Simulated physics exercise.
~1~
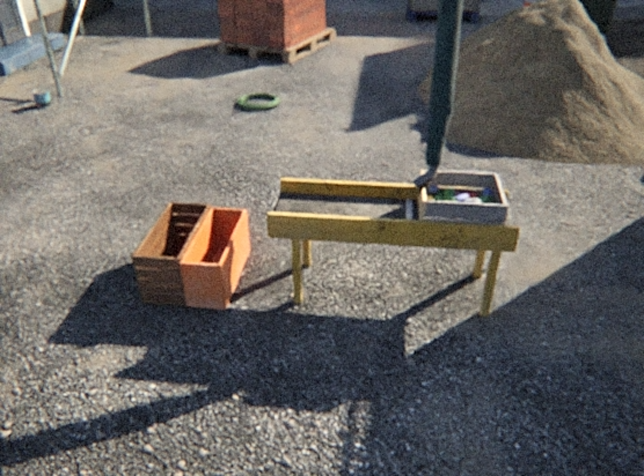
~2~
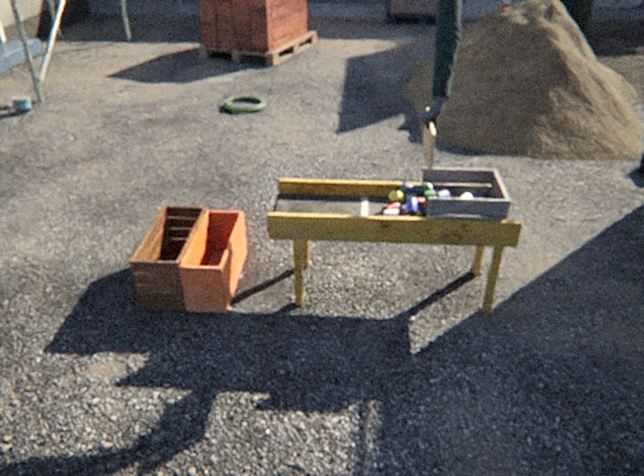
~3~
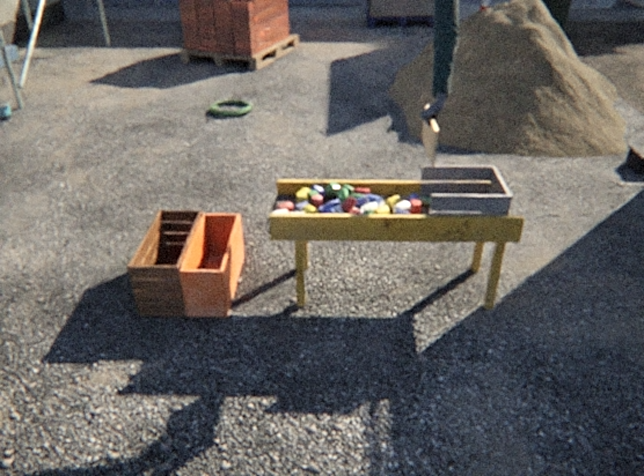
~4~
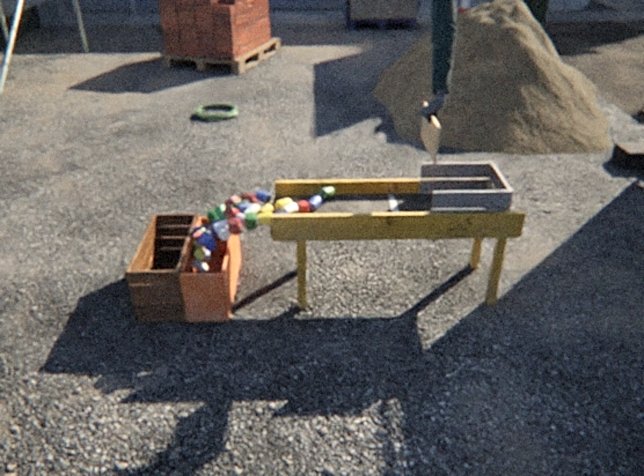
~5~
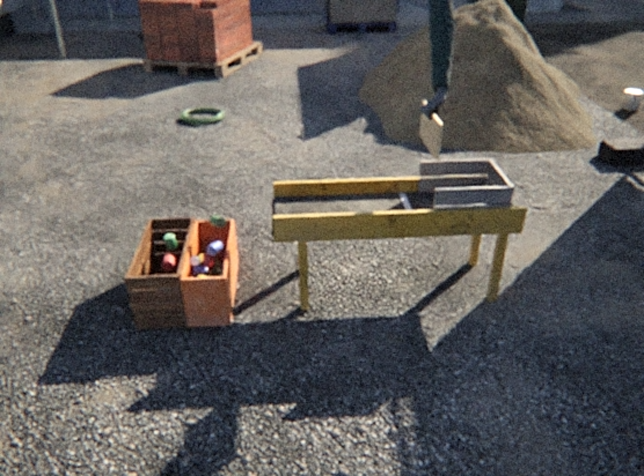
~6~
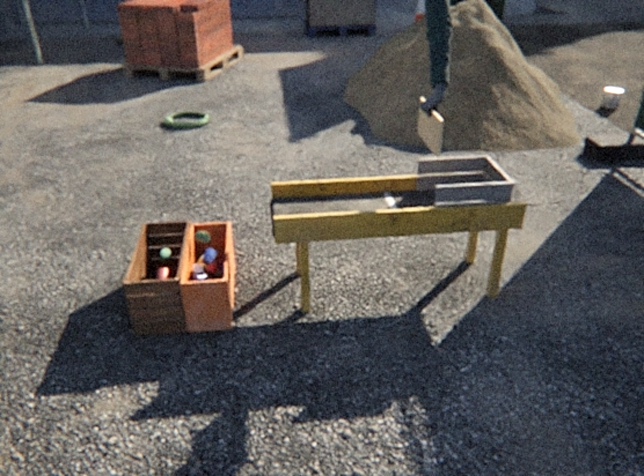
A long yellow-sided belt stands on legs in a sunlit gravel yard, seen from slightly above, with a grey pen of small colourful pieces at its right end. An orange tote and a brown wooden tote sit side by side on the ground to the left, and a sand pile and stacked bricks stand behind. A gate lifts at the pen, and the pieces ride left along the belt in a loose, tumbling bunch. They spill off the end in a stream toward the orange tote. Most land inside it, a couple reach the wooden tote, and the belt is left empty.
